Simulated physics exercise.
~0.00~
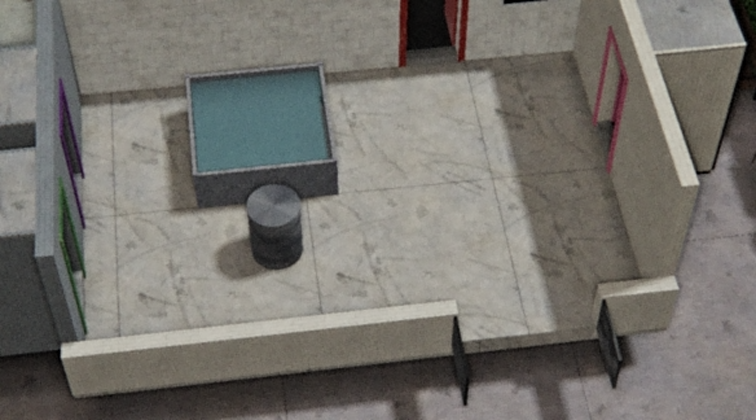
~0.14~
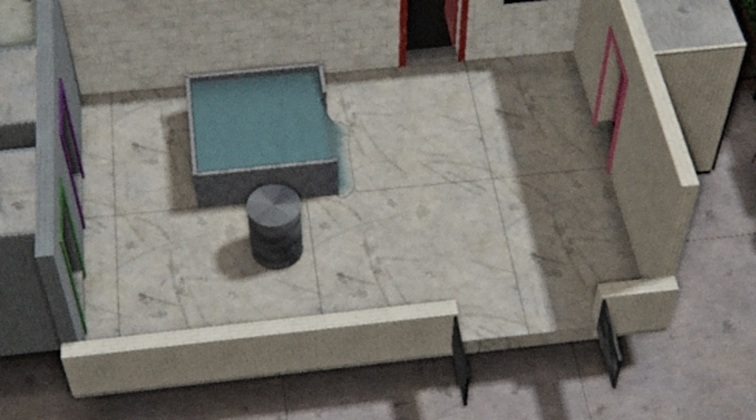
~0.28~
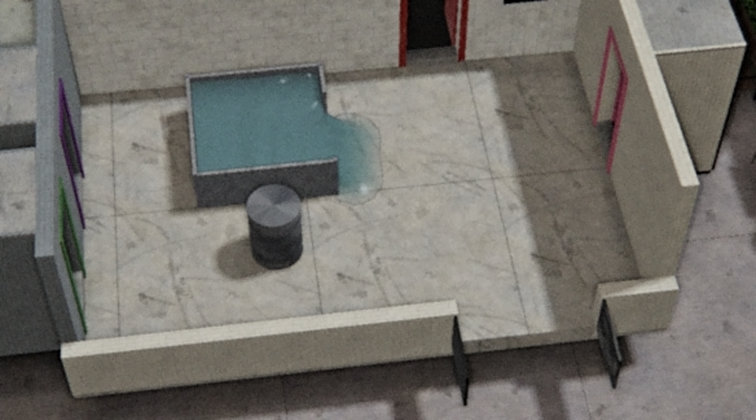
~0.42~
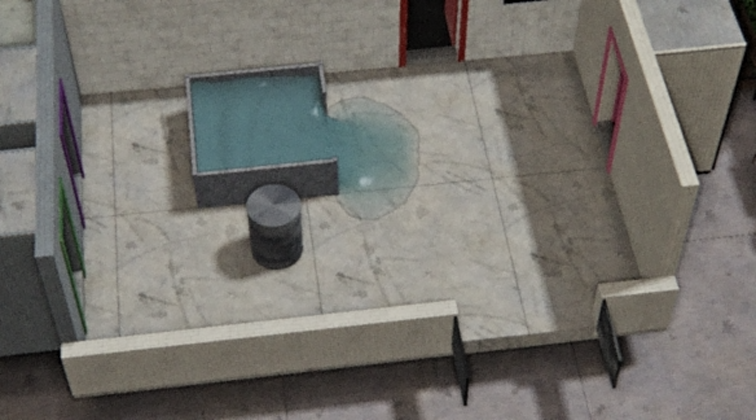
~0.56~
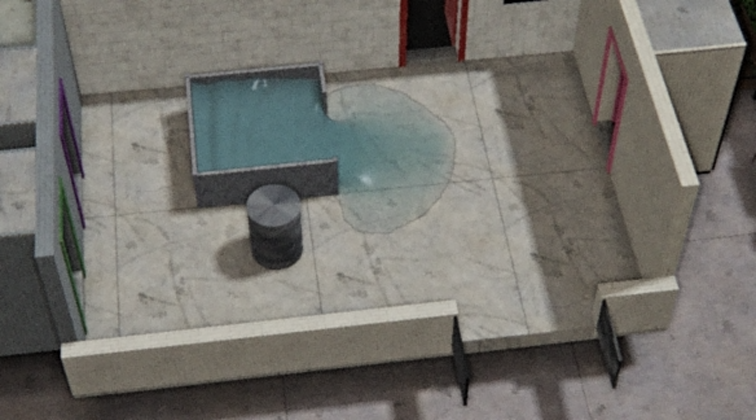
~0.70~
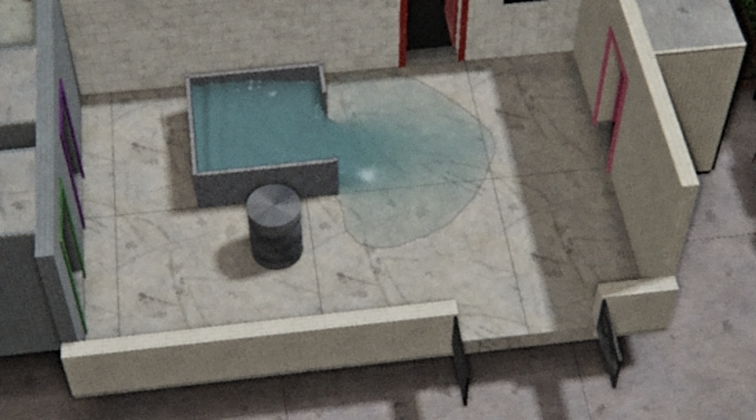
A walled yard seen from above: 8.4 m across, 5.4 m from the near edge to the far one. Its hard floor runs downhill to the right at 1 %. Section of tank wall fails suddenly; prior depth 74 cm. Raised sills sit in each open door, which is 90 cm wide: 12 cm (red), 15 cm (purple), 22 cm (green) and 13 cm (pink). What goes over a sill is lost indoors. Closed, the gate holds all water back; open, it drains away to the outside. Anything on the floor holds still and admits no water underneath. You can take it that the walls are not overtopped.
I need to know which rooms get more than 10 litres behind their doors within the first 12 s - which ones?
Here is each one: The red door does not get more than 10 litres; the purple door does not get more than 10 litres; the green door does not get more than 10 litres; the pink door gets more than 10 litres.
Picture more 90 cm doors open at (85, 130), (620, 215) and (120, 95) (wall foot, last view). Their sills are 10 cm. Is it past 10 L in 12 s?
The first one doesn't reach it, the second one exceeds it, and the third one doesn't reach it.
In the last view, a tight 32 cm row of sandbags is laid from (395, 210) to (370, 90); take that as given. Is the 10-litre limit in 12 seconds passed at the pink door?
Outcome - pink: Pass.
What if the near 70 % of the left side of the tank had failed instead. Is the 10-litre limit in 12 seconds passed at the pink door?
Then pink does not exceed it.
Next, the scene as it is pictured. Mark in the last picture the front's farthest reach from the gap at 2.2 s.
That's around (643, 308) in the last picture.
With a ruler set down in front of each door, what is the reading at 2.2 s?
Red 7 cm, purple 0 cm, green 0 cm, pink 30 cm.
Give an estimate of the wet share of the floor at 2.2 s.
Near 50 per cent is wet.
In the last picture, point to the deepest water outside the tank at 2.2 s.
You'll find it around (572, 65).
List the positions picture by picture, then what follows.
The tank at (260, 121) is whole and still, 74 cm deep, in the first frame.
The front is at (347, 192), 0.8 m from the gap at (329, 149); 0.4 m2 of floor is under water; 74 cm left at the back of the tank, in the second frame.
Water pours out at (329, 149) and has run 1.0 m, to (365, 122); typically 13 cm deep outside, 74 cm at the tank's back, in the third frame.
Water pours out at (329, 151) and has run 1.5 m, to (411, 132); typically 10 cm deep outside, 73 cm at the tank's back, in the fourth frame.
The front is at (450, 139), 2.0 m from the gap at (329, 151); 4.4 m2 of floor is under water; 66 cm left at the back of the tank, in the fifth frame.
The front is at (486, 136), 2.6 m from the gap at (329, 151); 6.4 m2 of floor is under water; 62 cm left at the back of the tank, in the sixth frame.
After 1.4 s water covers 40 % of the floor and is deepest (38 cm) near (344, 169); red door 9 cm at the sill, 0 L in, purple door not reached, green door not reached, pink door 18 cm at the sill, 4 L in.
After 2.2 s water covers 50 % of the floor and is deepest (40 cm) near (572, 65); red door 7 cm at the sill, 0 L in, purple door not reached, green door not reached, pink door 30 cm at the sill, 75 L in.
After 3.5 s water covers 50 % of the floor and is deepest (27 cm) near (641, 298); red door 6 cm at the sill, 0 L in, purple door not reached, green door not reached, pink door 24 cm at the sill, 167 L in.
After 7.0 s water covers 65 % of the floor and is deepest (16 cm) near (638, 288); red door 7 cm at the sill, 0 L in, purple door not reached, green door not reached, pink door 13 cm at the sill, 206 L in.
After 12.0 s water covers 85 % of the floor and is deepest (9 cm) near (643, 308); red door 7 cm at the sill, 0 L in, purple door not reached, green door 3 cm at the sill, 0 L in, pink door 9 cm at the sill, 207 L in.
